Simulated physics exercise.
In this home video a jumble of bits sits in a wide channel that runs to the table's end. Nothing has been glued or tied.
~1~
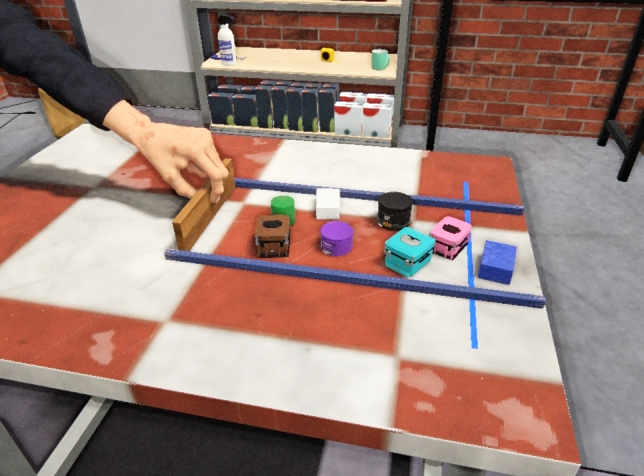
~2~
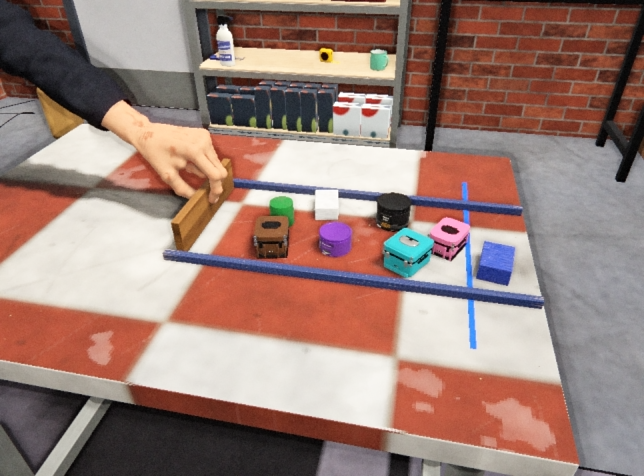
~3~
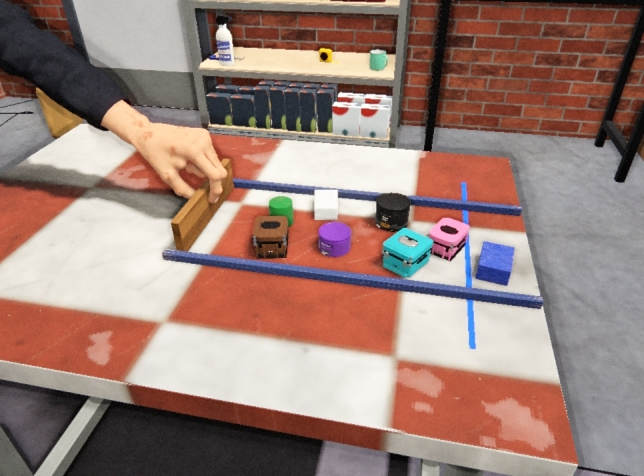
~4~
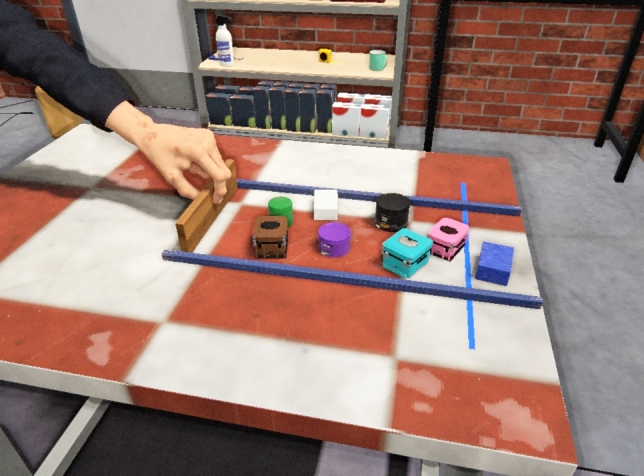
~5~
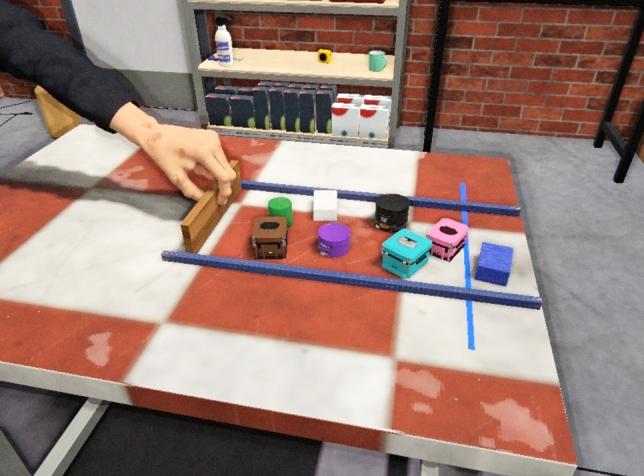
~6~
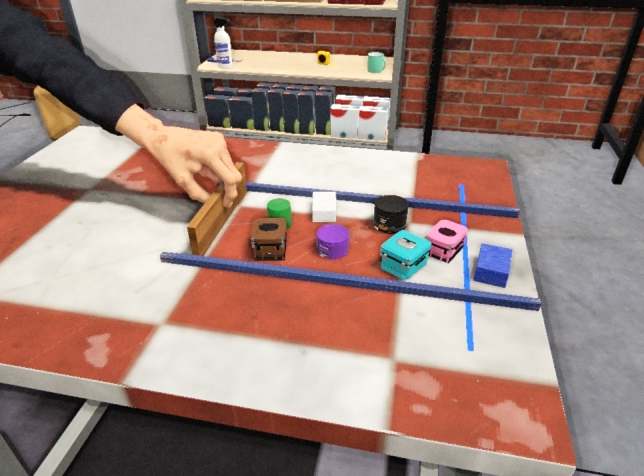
Hand sliding a wooden board slightly right behind small coloured blocks and tubs lying still between blue rails on a checkered table.
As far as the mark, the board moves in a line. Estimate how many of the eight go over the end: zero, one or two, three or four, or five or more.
My estimate: One or two.
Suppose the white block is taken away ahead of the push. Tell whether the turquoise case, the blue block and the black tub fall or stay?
Turquoise case: Still up; blue block: Down; black tub: Still up.
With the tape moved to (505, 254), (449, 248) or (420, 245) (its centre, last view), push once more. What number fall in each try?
The counts would be 5, 1 and 0.
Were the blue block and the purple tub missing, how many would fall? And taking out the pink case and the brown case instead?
Try one: 0; try two: 0.
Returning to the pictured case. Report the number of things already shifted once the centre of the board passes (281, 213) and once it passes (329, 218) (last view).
The first count is 2, and then it's 4.
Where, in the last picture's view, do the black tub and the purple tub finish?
Looks like one lands around (509, 224), and the other around (518, 259).
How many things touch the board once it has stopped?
Number: 3.
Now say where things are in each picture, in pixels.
The first frame shows blue block (497, 262); pink case (450, 238); turquoise case (409, 252); board (208, 203); tape (469, 247).
The second frame shows pink case (448, 239); white block (327, 205).
The third frame shows turquoise case (407, 253); brown case (272, 236).
The fourth frame shows blue block (495, 263); purple tub (334, 240).
The fifth frame shows pink case (447, 240); green lid (280, 213).
The sixth frame shows blue block (493, 265); pink case (446, 241); turquoise case (405, 255); board (221, 207); tape (465, 250).
Soon after, none off yet; blue block at rest near (493, 265); pink case at rest near (446, 241); turquoise case at rest near (405, 255).
Then, none off yet; blue block moving near (501, 266); pink case moving near (454, 239); turquoise case moved about its own width near (460, 267).
At rest, the number that fall off is one or two; fallen, pink case and blue block.
